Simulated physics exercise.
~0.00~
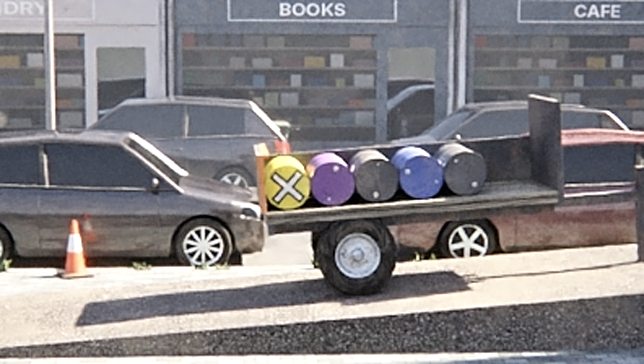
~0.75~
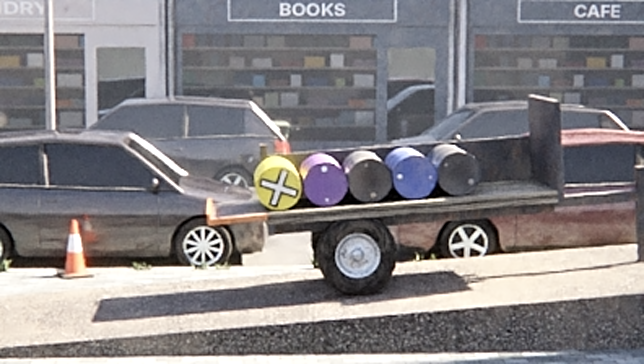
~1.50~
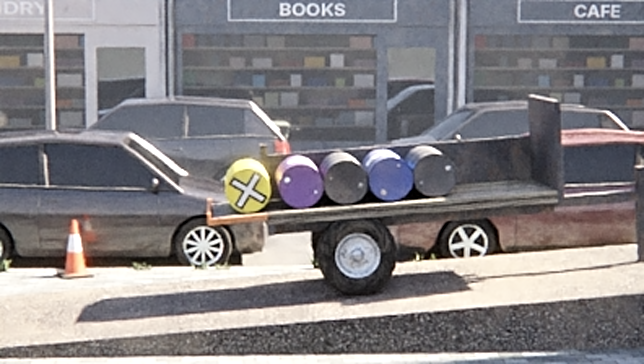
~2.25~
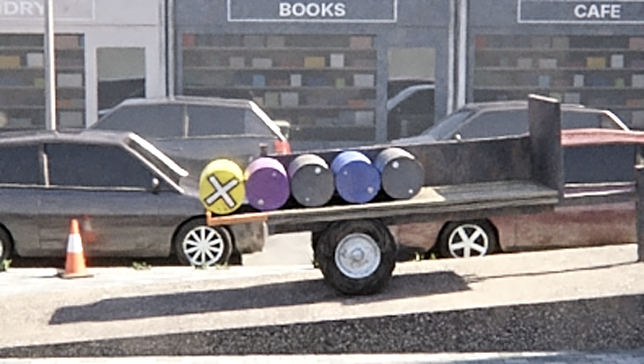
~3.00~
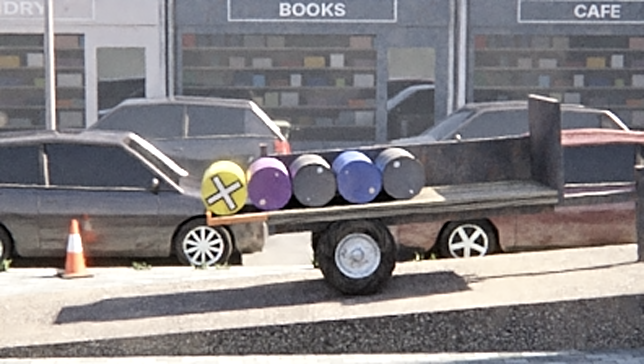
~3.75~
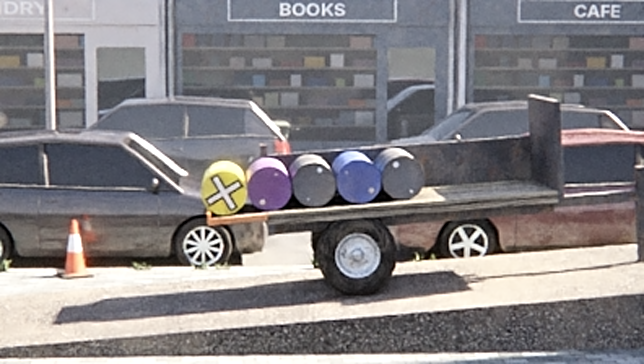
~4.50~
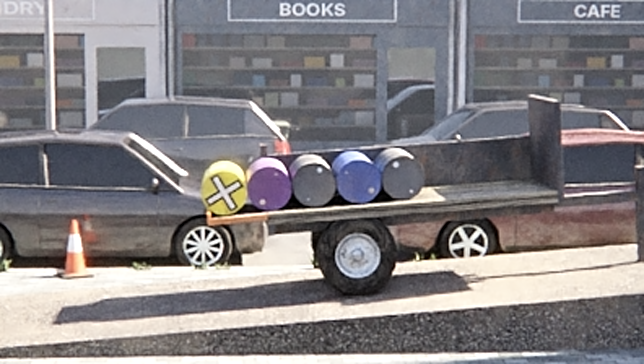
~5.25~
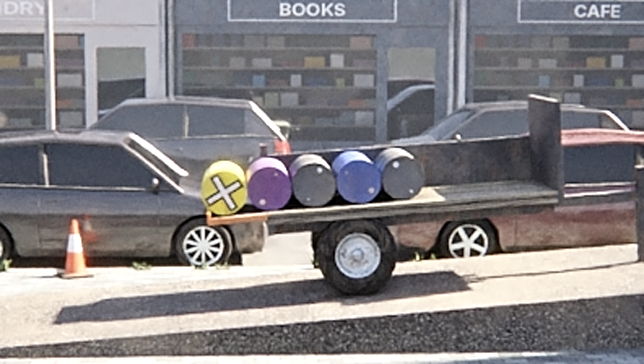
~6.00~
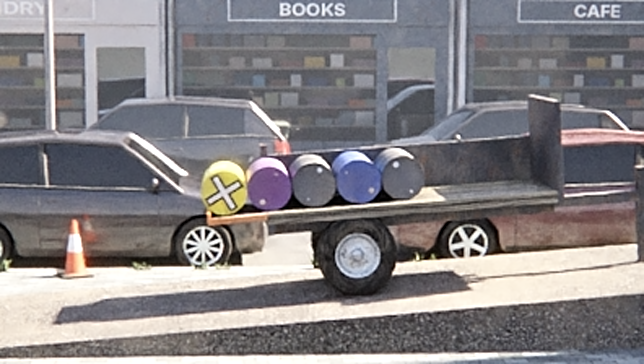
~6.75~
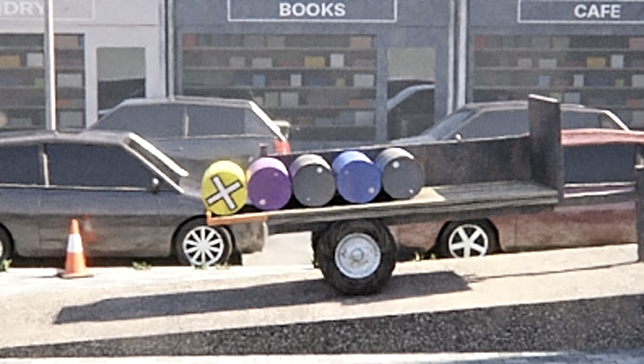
On a sloping street outside a row of shops, a parked trailer's tailgate dropped open and five drums rolled left together, the yellow one with a white cross leading onto the lowered gate, where they stopped and stayed aboard, lined up side by side.
